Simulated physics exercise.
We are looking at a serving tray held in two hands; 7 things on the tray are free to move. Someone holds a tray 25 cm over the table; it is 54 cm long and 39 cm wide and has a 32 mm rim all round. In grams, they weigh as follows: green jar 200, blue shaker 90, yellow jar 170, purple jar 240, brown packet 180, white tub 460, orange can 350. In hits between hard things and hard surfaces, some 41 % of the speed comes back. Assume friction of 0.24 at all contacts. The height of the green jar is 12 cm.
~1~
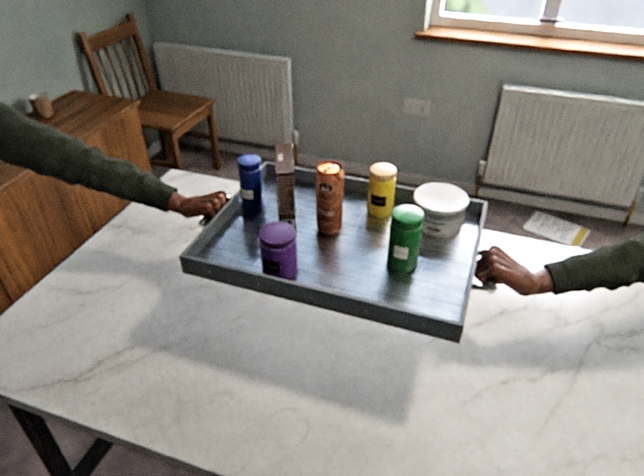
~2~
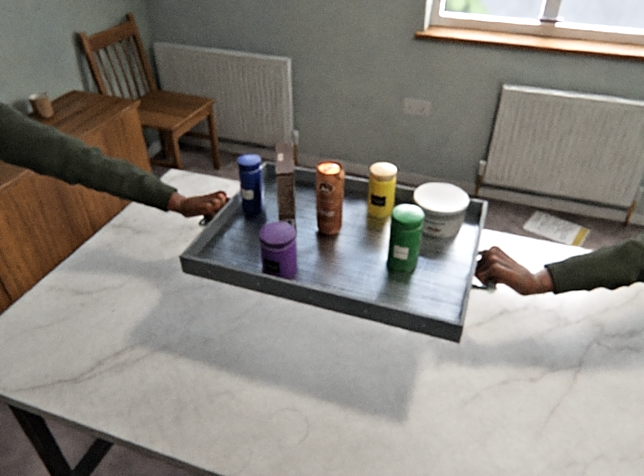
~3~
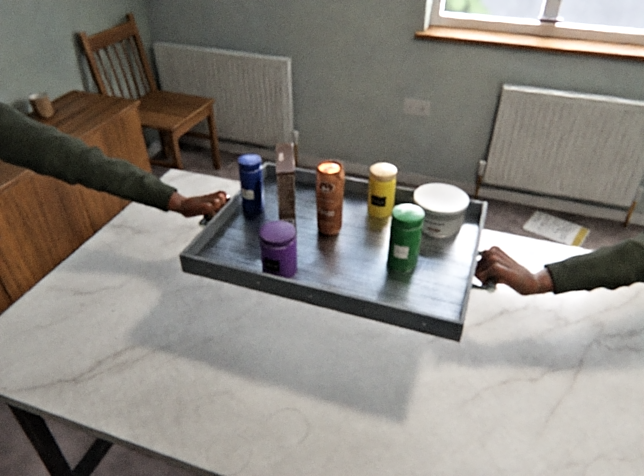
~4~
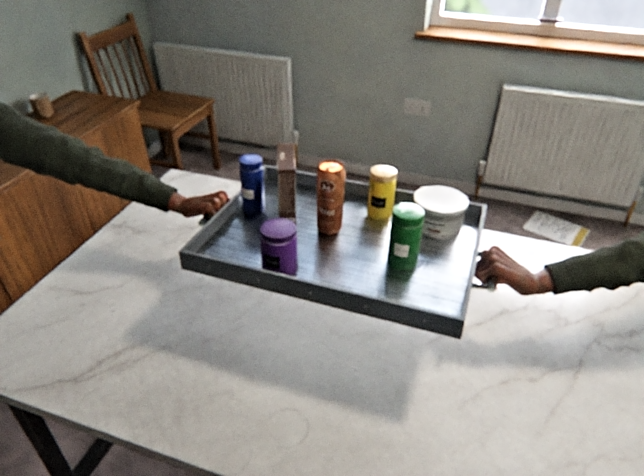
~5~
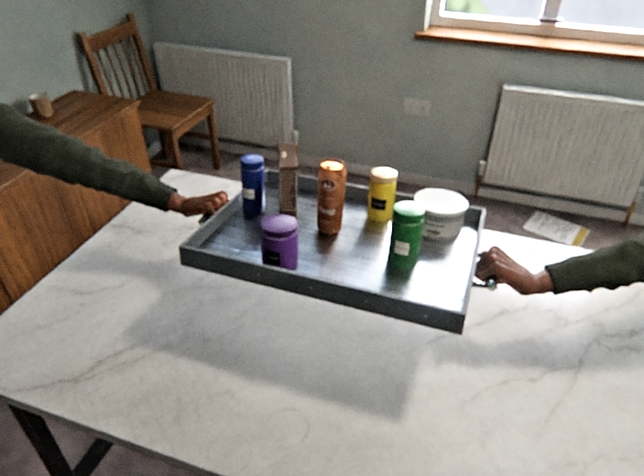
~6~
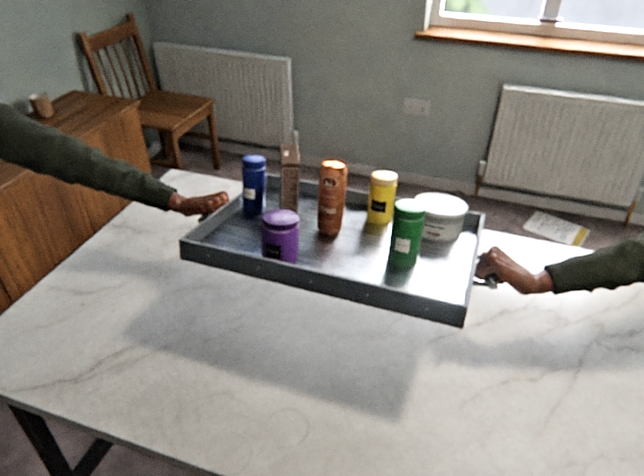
In a room with radiators, a wooden chair and a window, a marble-patterned table is seen from above at an angle. Two hands in dark green sleeves hold a grey tray carrying a blue shaker, brown packet, orange can, yellow jar and white tub behind a purple jar at left and a green jar at right. The tray starts level, then its far edge slowly tilts down while the objects keep their places and the camera stays still.
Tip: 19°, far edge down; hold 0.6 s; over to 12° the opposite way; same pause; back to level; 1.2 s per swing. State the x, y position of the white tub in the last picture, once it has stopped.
(440, 209).
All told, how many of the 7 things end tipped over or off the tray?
That makes 2.
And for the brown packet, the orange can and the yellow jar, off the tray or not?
Brown packet: Stays in bounds; orange can: Goes out of bounds; yellow jar: Stays in bounds.
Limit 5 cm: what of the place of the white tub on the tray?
The white tub remains in place.
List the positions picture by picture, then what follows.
The first frame shows tray level; white tub (439, 210); green jar (405, 239).
The second frame shows tray level; yellow jar (382, 190); purple jar (279, 251).
The third frame shows tray at 1°, far edge down; brown packet (286, 191); orange can (330, 200).
The fourth frame shows tray at 3°, far edge down; green jar (405, 237); blue shaker (252, 185).
The fifth frame shows tray at 6°, far edge down; yellow jar (382, 194); purple jar (280, 244).
The sixth frame shows tray at 10°, far edge down; white tub (438, 217); brown packet (289, 189).
Then, 0.70 s later than the last frame, tray at 19°, far edge down; brown packet 11 cm from its spot; orange can 11 cm from its spot; purple jar 11 cm from its spot.
Then, 1.30 s later than the last frame, tray at 18°, far edge down; blue shaker and orange can now off the tray; green jar 17 cm from its spot; purple jar 30 cm from its spot.
Then, 2.00 s later than the last frame, tray at 6°, near edge down; green jar 18 cm from its spot; purple jar 30 cm from its spot; brown packet 11 cm from its spot.
When it is over, off the tray, blue shaker and orange can; not toppled but over 5 cm from the start, green jar, purple jar and brown packet; the other 2 within 5 cm of the start. End places, in pixels of the last picture, white tub near (440, 209).
